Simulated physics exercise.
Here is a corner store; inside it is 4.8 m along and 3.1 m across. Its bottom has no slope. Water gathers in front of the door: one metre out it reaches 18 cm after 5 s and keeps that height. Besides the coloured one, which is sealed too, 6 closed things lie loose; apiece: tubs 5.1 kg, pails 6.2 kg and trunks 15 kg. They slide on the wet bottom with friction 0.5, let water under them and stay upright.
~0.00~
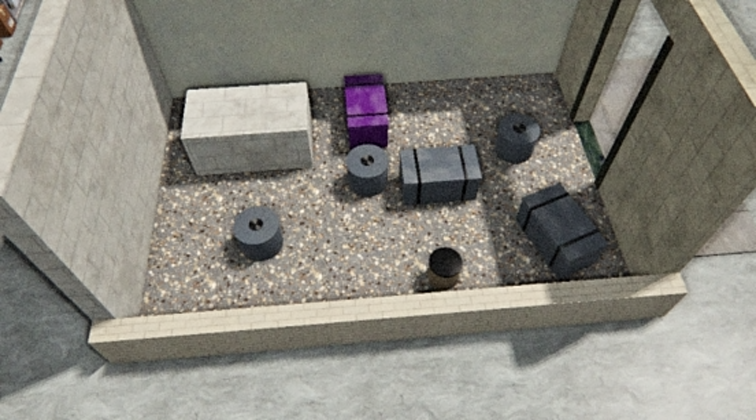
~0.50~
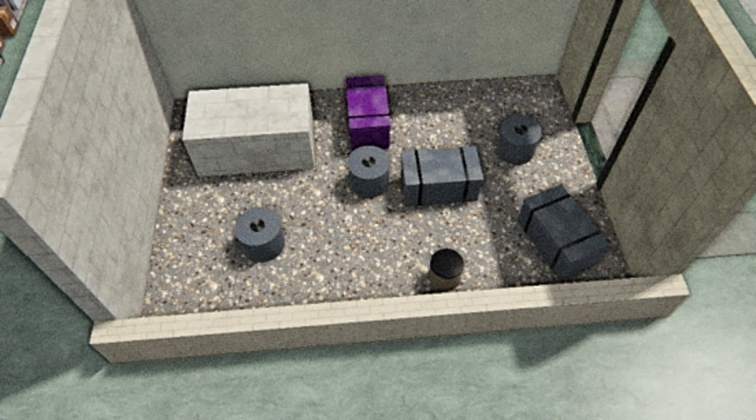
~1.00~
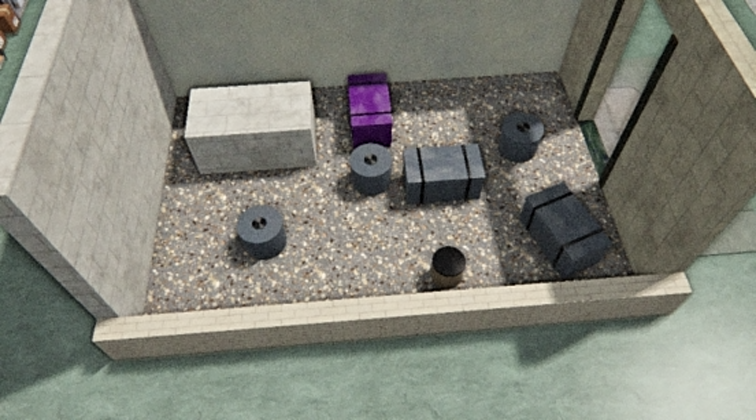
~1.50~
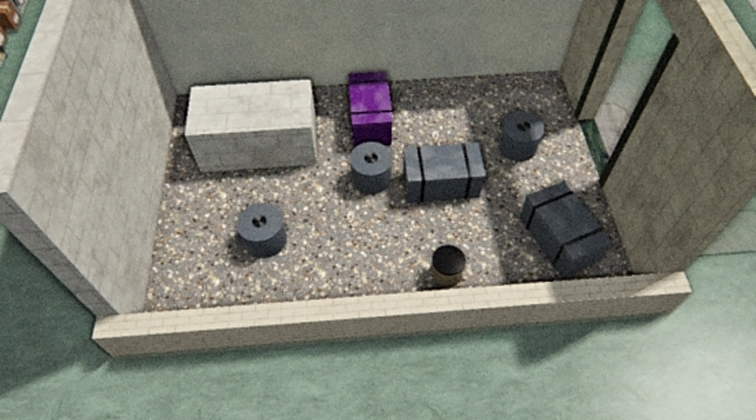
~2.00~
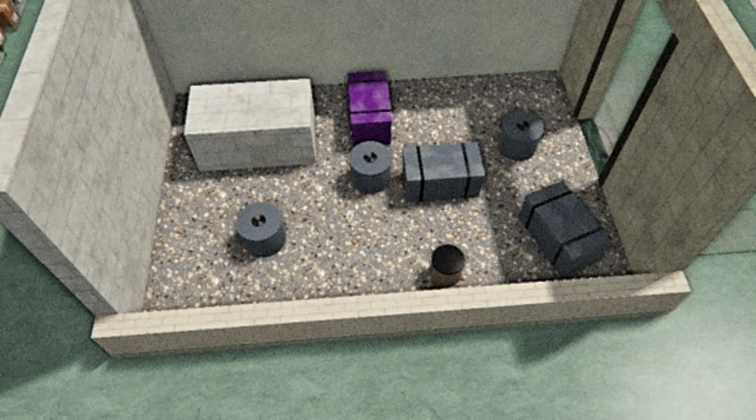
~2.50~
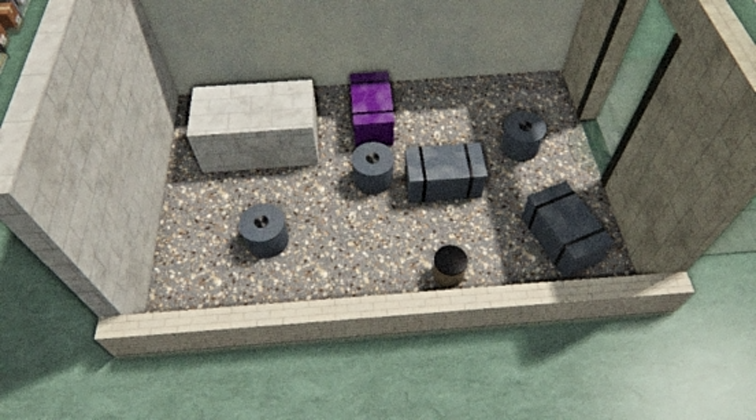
Murky green water surrounds a small roofless room with pale walls and a pebbled floor, seen from high above its low front edge. Inside, a purple trunk stands near the back wall beside a whitish block, with grey round containers and two dark strapped trunks to the centre and right. The grey ground outside turns green early on, while the objects stay put and the view shifts very slightly.
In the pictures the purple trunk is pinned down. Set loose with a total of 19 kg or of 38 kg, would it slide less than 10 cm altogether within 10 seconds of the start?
For it, only the higher weight holds it.
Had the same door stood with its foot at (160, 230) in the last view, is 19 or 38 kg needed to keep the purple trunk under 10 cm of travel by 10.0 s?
Then the lower weight is enough.
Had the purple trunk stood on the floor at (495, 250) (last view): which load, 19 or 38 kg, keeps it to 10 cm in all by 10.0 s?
Either load holds.
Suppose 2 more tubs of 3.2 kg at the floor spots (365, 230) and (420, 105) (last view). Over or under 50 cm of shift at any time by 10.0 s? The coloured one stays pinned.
In that order: Past it, less.
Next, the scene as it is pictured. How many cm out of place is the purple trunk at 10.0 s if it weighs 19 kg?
Roughly 40 cm.
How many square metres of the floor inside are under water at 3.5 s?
Roughly 1.0 m2.
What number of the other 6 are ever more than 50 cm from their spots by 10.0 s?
That makes 3.
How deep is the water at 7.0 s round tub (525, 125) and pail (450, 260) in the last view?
Roughly 9 and 4 cm.
After 3.5 s the purple trunk would be 0 cm from its start with 19 kg and 0 cm from its start with 38 kg; 0 cm of water round it then.
After 4.5 s the purple trunk would be 0 cm from its start with 19 kg and 0 cm from its start with 38 kg; 0 cm of water round it then.
After 7.0 s the purple trunk would be 20 cm from its start with 19 kg and 0 cm from its start with 38 kg; 6 cm of water round it then.
After 10.0 s the purple trunk would be 43 cm from its start with 19 kg and 0 cm from its start with 38 kg; 6 cm of water round it then.
